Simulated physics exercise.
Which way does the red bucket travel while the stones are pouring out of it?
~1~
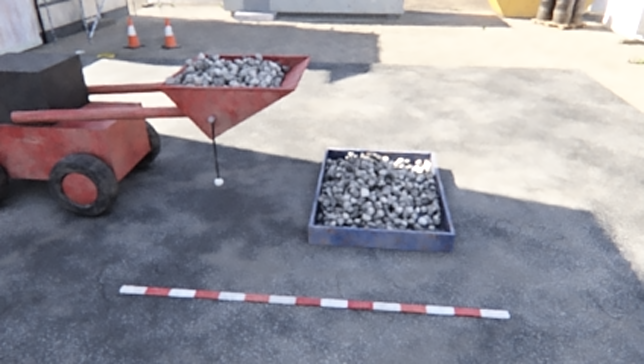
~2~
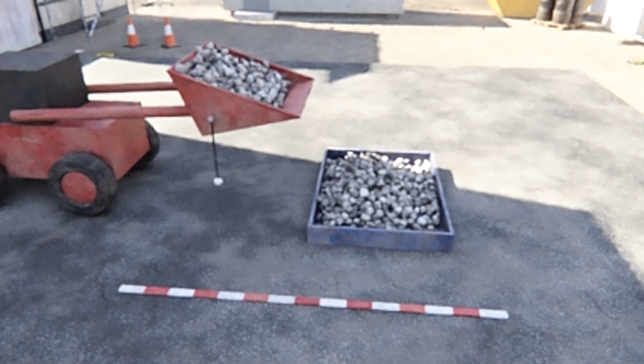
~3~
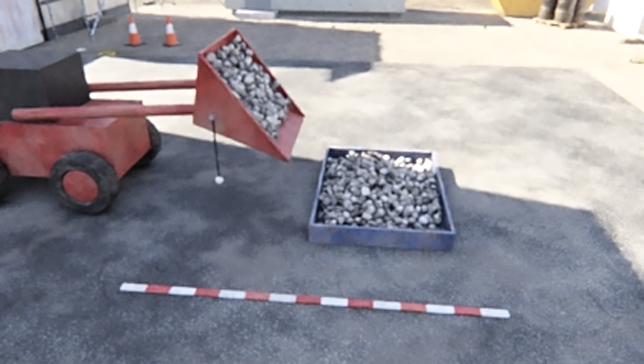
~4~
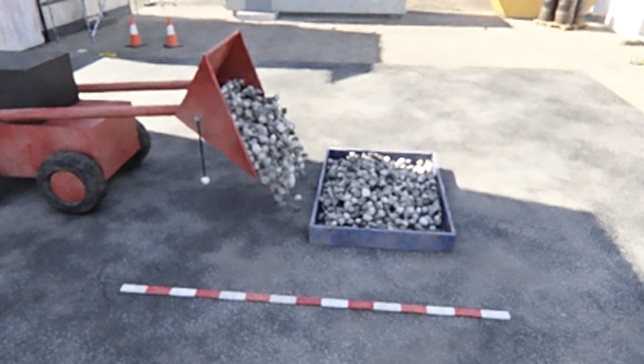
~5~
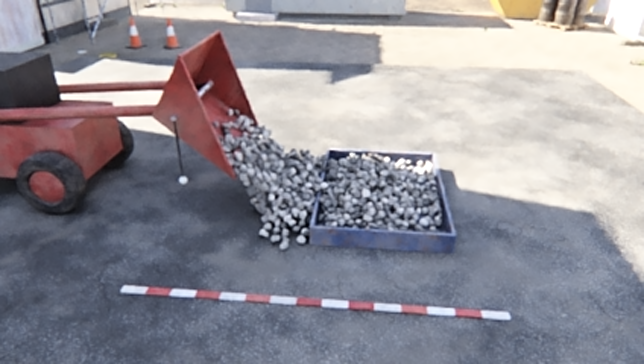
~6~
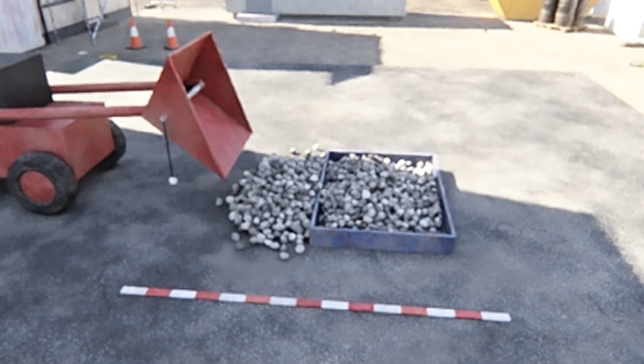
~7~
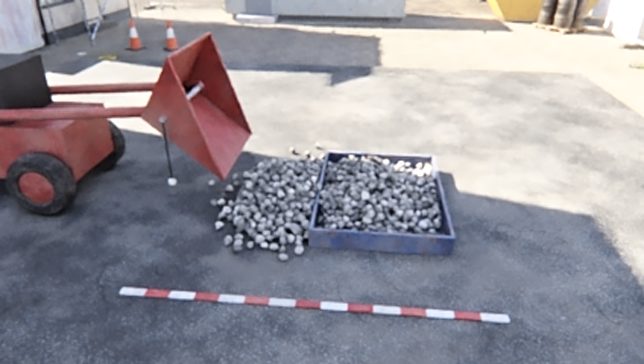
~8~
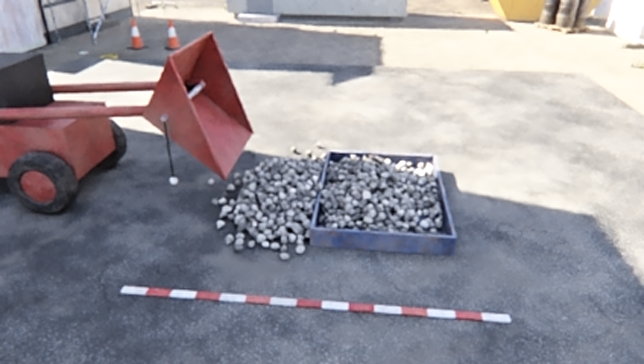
The red bucket moves to the left, away from the blue bin, as the loader backs up.
A red loader tipped its raised bucket of grey stones toward a blue bin already holding stones, then backed away to the left as they poured out. Nearly all landed on the ground beside the bin, and the empty bucket stayed tilted.
